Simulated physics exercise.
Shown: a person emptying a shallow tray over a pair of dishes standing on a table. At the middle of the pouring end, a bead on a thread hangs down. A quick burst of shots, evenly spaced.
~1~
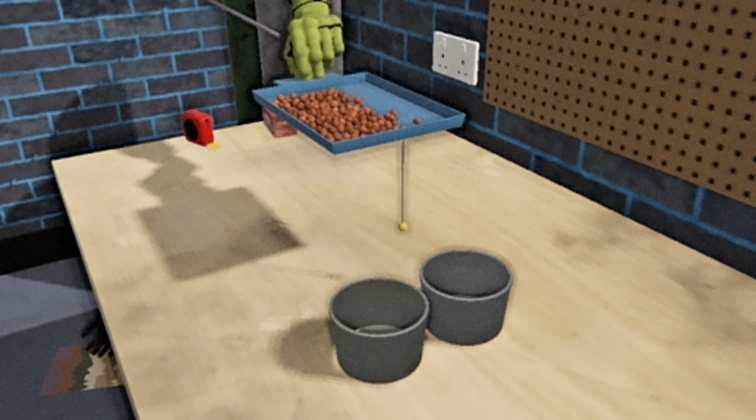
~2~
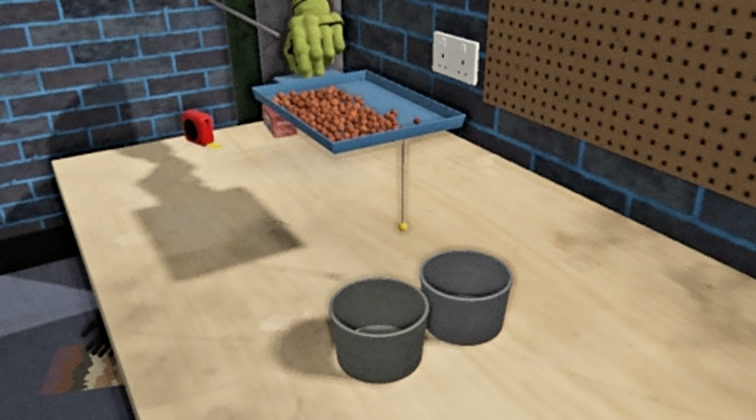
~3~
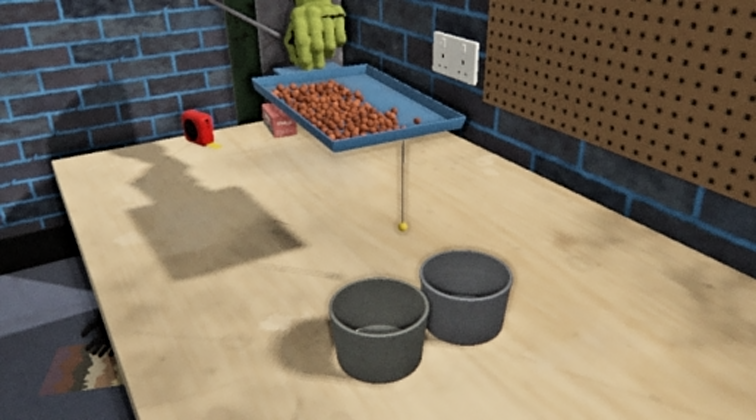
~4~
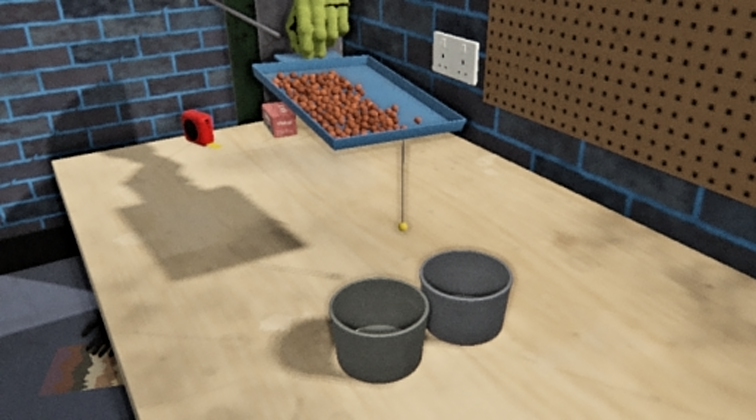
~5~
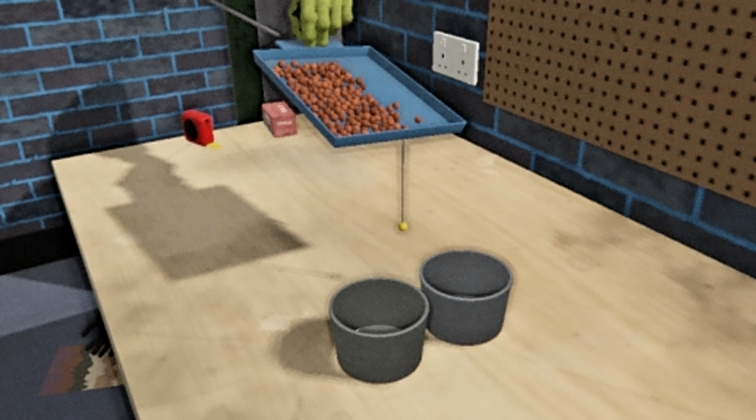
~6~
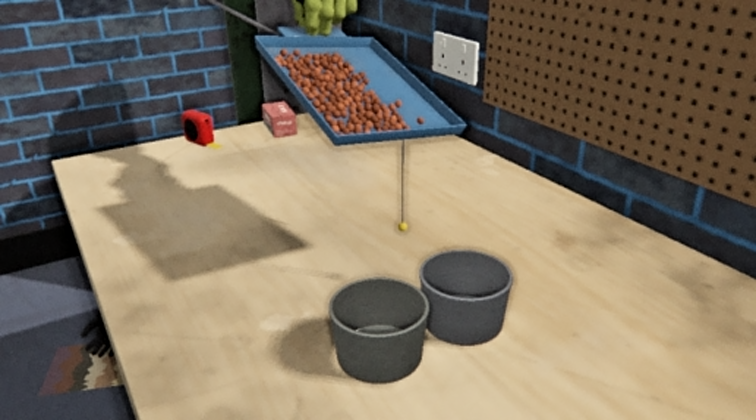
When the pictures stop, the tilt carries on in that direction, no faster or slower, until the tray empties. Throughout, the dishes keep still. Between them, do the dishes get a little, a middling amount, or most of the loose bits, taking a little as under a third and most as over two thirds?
They get a little.
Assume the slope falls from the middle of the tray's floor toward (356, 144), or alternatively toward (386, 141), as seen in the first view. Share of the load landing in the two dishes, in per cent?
In turn 10 and 30 in a hundred.
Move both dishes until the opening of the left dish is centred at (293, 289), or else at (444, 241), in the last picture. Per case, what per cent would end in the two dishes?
First 10 per cent, second 70 per cent.
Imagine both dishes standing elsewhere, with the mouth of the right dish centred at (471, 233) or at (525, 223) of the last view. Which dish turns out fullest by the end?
The one on the right side, then the one on the left side.
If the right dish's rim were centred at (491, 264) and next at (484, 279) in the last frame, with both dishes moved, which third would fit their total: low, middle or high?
Initially below one third, afterwards less than a third.
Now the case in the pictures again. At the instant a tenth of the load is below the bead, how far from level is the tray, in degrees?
It's turned some 85 degrees by then.
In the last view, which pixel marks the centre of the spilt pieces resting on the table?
Around (465, 273).
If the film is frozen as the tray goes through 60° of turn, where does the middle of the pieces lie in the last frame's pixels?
The centre of the load shows up near (411, 105) in the last view.
Soon after the last picture, tray tipped steeply; nearly all on the tray; a small part in the air.
A little later, tray tipped right over; most on the tray; a small part outside both; a small part in the air.
Later still, tray tipped past a quarter turn; a stray few in the left dish; a small part in the right dish; most outside both.
At rest, tray tipped past a quarter turn; a stray few in the left dish; a small part in the right dish; most outside both.
